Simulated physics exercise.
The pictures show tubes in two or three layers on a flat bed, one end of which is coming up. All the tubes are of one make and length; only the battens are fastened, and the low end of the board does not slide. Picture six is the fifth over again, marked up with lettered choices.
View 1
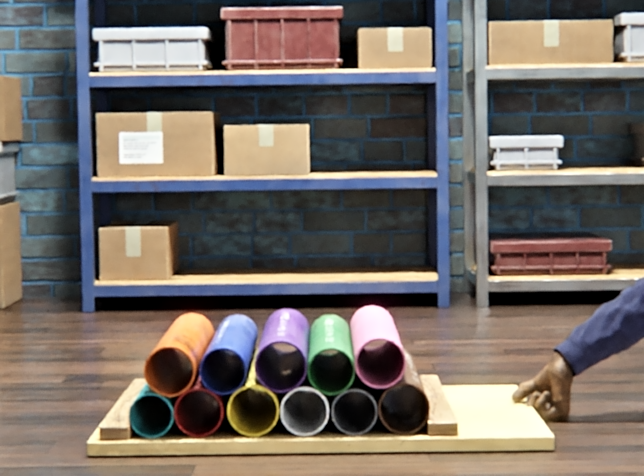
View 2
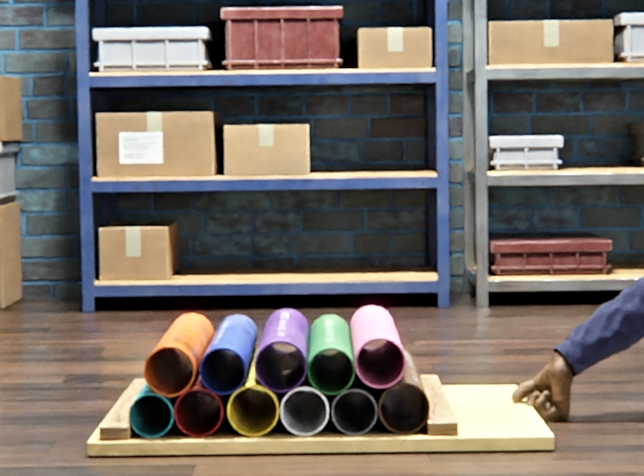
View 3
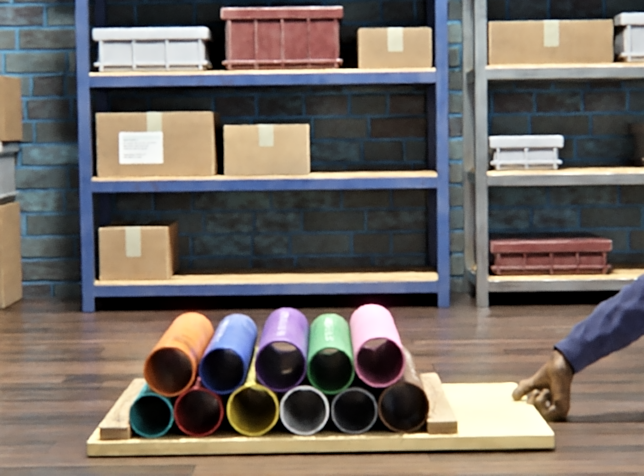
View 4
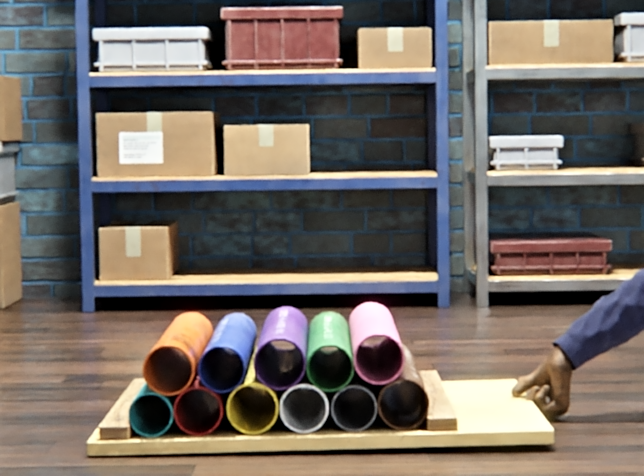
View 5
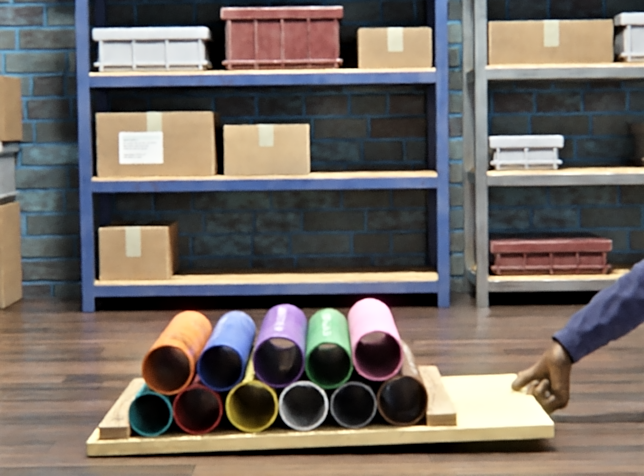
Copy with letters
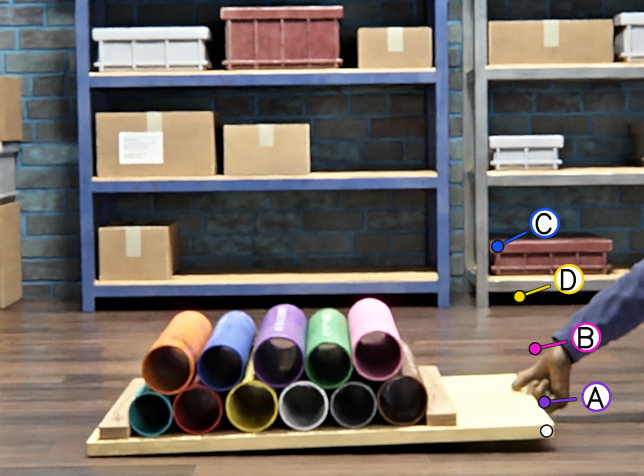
At first, colourful tubes sit in two layers between wooden battens on a flat board, while a hand at the right grips the board's end, with shelves of boxes behind. The hand then raises that right end slightly, tilting the board a little, and the tubes stay stacked with barely any shift.
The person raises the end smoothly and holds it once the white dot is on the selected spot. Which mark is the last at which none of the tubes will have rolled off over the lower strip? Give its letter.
The answer is mark D.
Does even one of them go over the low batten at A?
No.
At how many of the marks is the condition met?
Three of the four.
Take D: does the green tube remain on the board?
The green tube: Yes.
On the marked copy, A at (545, 402); B at (535, 349); C at (497, 246); D at (519, 297); the white dot at (546, 431).
With D. Early on, board at 14°.
Further on, board at 19°.
At the end, board at 19°, none over the low batten.
As for the rest, A none over the low batten; B none over the low batten; C five over the low batten.
